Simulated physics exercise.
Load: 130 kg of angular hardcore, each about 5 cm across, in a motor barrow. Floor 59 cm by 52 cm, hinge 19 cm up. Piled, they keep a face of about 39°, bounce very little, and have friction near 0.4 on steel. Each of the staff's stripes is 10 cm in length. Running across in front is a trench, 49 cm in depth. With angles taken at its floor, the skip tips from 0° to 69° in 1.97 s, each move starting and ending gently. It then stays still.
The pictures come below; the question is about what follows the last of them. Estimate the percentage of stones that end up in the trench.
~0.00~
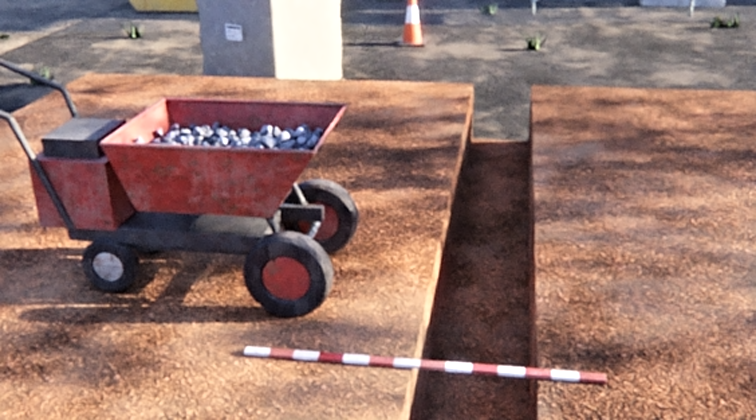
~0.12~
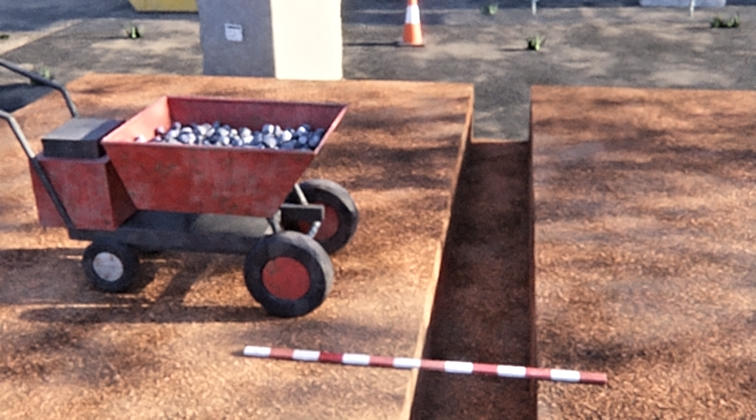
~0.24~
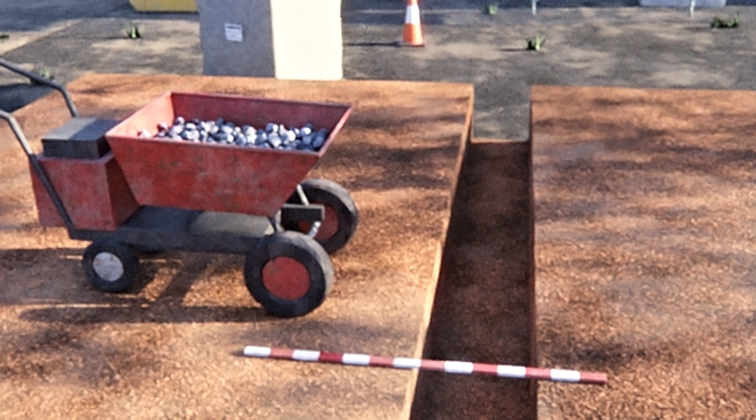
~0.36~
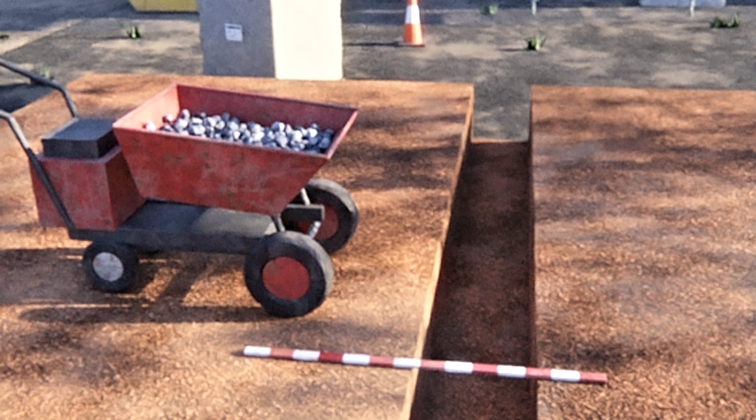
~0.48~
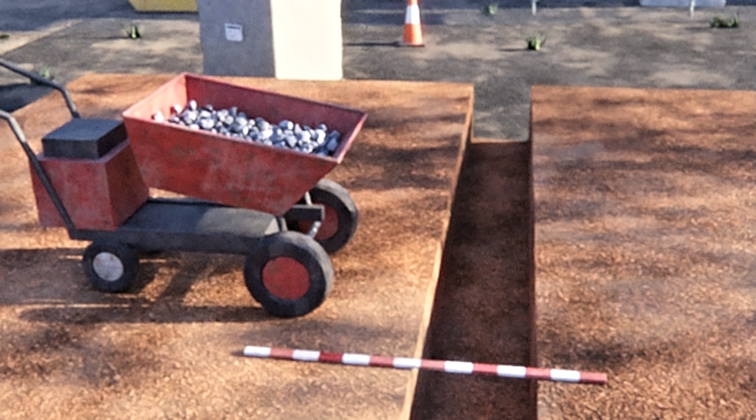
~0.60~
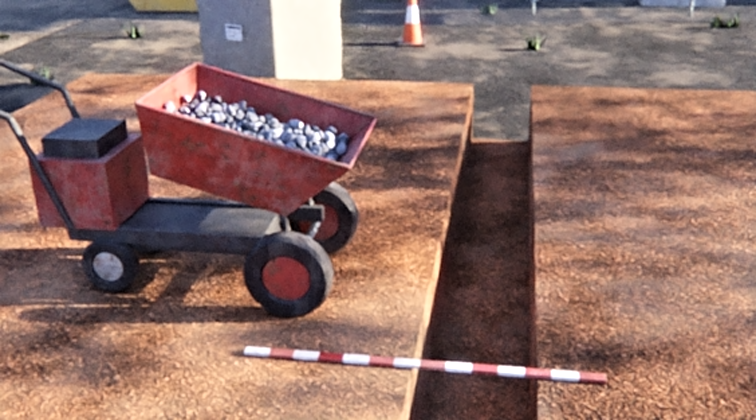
Roughly 62 per cent.
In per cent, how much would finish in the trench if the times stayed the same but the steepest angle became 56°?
I'd guess some 5 in a hundred.
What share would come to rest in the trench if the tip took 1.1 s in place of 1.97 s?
It would be near 65 percent.
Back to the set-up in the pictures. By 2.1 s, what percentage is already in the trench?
Close to 10 per cent has got there by then.
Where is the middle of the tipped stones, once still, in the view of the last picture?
Their middle is at about (479, 372).
After 1.5 s the floor is at 58°; 100 % in the skip; the foremost stones are at (416, 219).
After 2.1 s the floor is at 69°; 89 % in the skip, 11 % in the trench; the foremost stones are at (517, 387).
After 2.4 s the floor is at 69°; 71 % in the skip, 29 % in the trench; the foremost stones are at (526, 376).
After 4.4 s the floor is at 69°; 38 % in the skip, 62 % in the trench; the foremost stones are at (526, 376).
